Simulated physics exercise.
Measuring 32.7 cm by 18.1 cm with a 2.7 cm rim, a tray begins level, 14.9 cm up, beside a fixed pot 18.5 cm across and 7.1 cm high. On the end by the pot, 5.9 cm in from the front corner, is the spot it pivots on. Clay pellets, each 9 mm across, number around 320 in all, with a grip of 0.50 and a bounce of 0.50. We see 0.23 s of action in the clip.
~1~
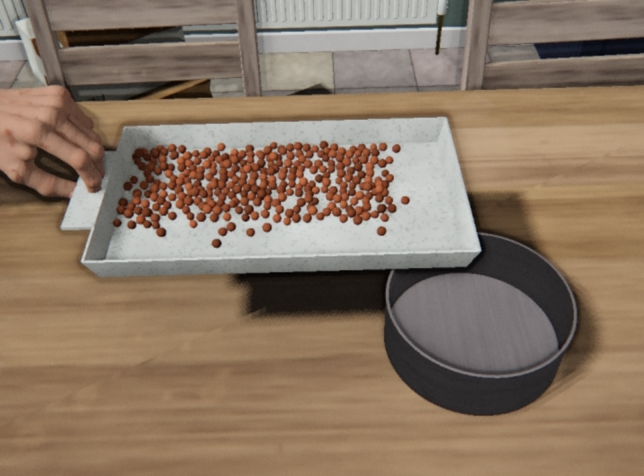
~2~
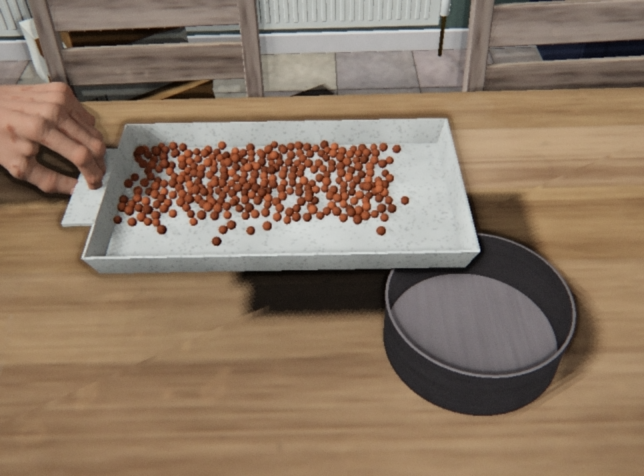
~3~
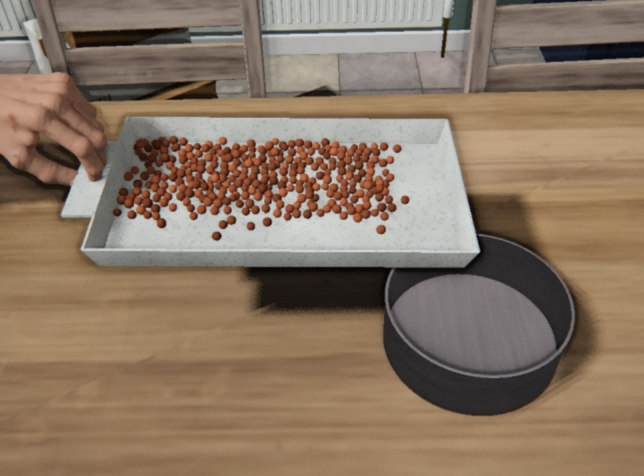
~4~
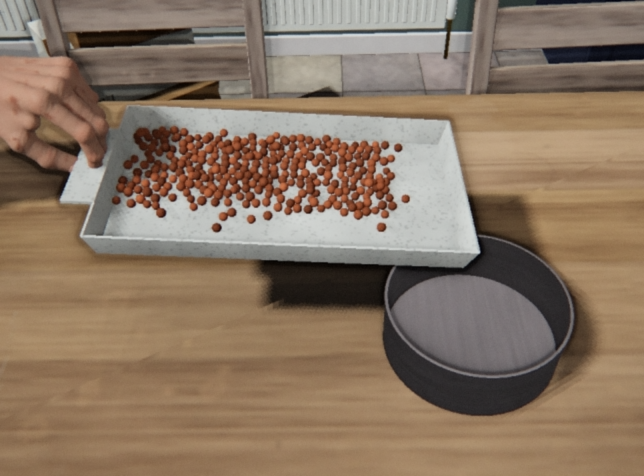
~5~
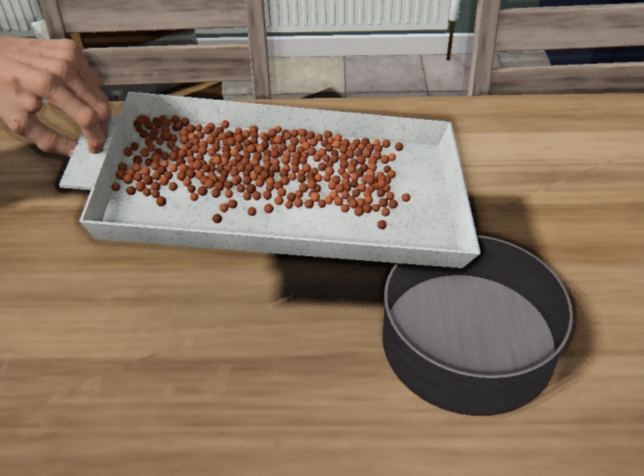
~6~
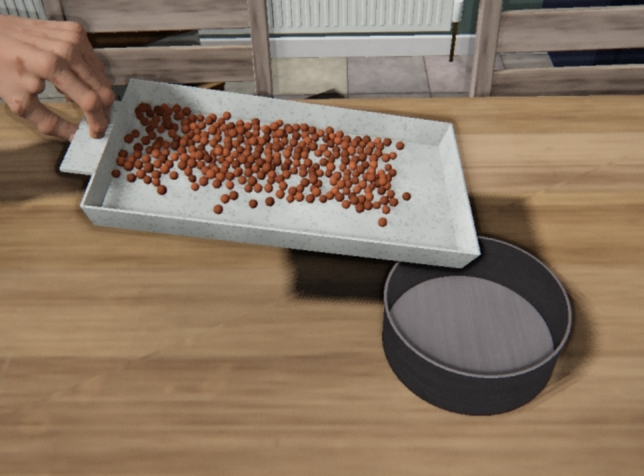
Hand gradually raising the left end of a pale tray of reddish-brown pellets, tilting it toward a dark round pot at right.
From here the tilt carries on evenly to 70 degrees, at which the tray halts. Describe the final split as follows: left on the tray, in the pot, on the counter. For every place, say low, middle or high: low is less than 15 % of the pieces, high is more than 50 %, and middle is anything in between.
Here is the split: Left on the tray: High; pot: Low; counter: Low.
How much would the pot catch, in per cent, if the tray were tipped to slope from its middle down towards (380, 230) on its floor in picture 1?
The share comes to about 25 in a hundred.
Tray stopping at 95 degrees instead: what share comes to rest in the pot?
It would land at about 60 percent.
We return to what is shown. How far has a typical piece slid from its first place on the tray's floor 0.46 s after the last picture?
By then it sits near 8 cm from where it began.
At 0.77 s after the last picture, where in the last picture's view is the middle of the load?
The load's centre is near (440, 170) at that time.
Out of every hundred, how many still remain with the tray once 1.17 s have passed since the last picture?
It comes to near 90 per cent.
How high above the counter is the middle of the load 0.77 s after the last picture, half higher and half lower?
I'd say near 18 cm.
Then, 0.46 s after the last picture, tilt 39 degrees; the tray holds 100 %, the pot 0 %.
Then, 0.77 s after the last picture, tilt 58 degrees; the tray holds 100 %, the pot 0 %.
Then, 1.17 s after the last picture, tilt 70 degrees; the tray holds 90 %, the pot 5 %.
In the end, tray 90 %, pot 5 %, counter 5 %.
